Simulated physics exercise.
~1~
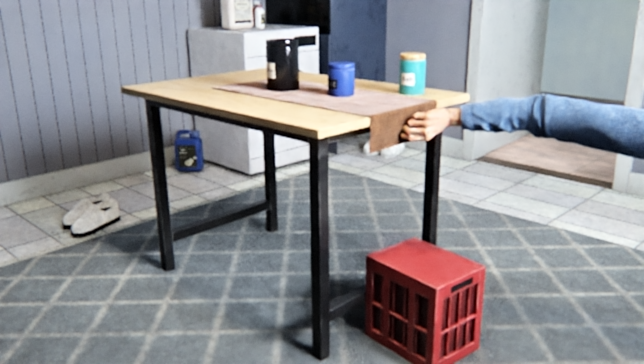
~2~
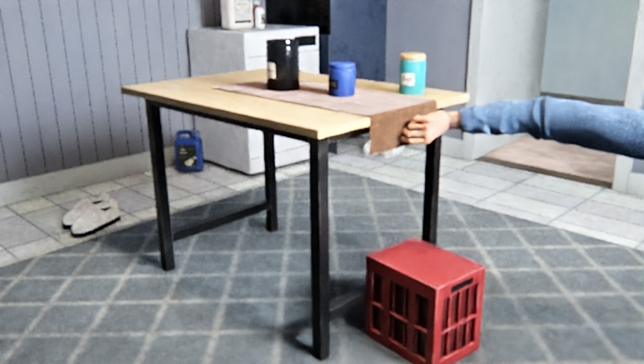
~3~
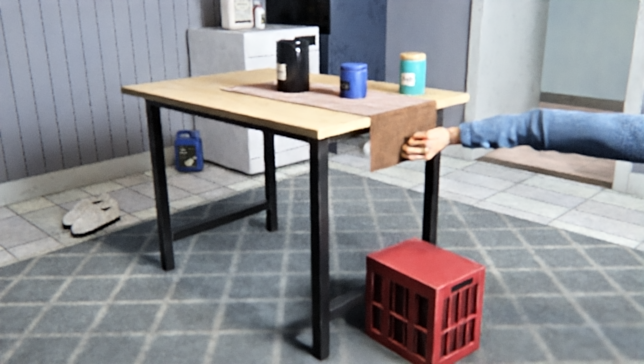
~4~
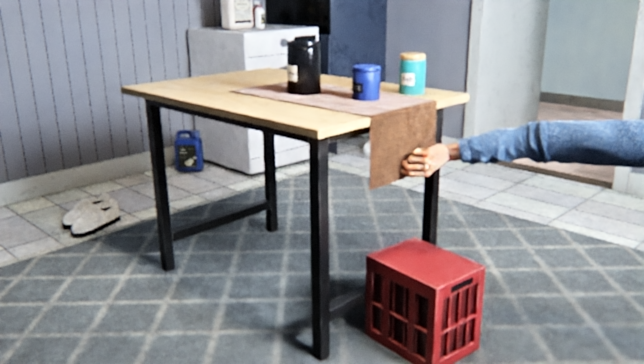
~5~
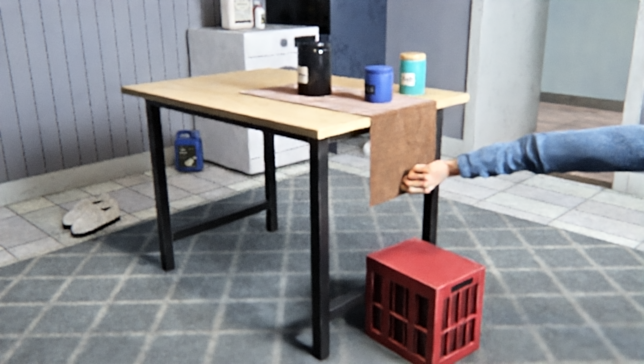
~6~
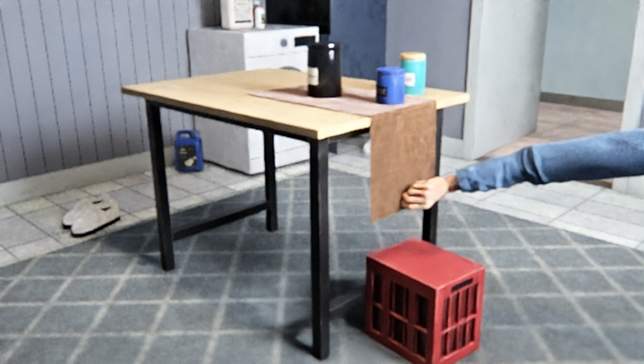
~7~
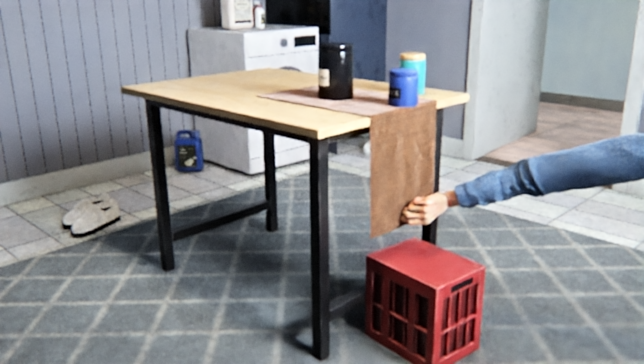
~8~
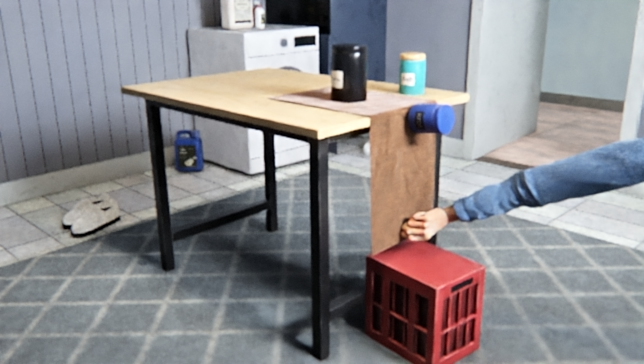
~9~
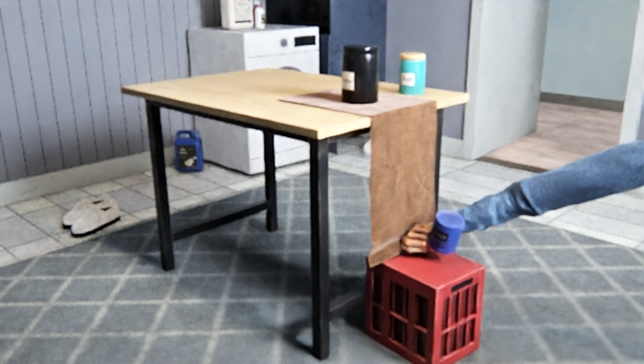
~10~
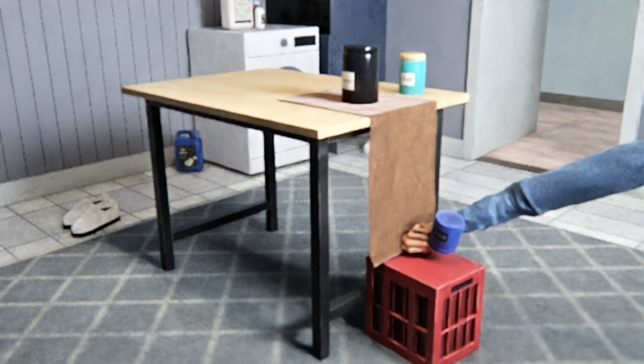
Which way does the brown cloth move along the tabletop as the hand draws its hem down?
The brown cloth moves to the right along the tabletop, with more of it coming to hang over the end.
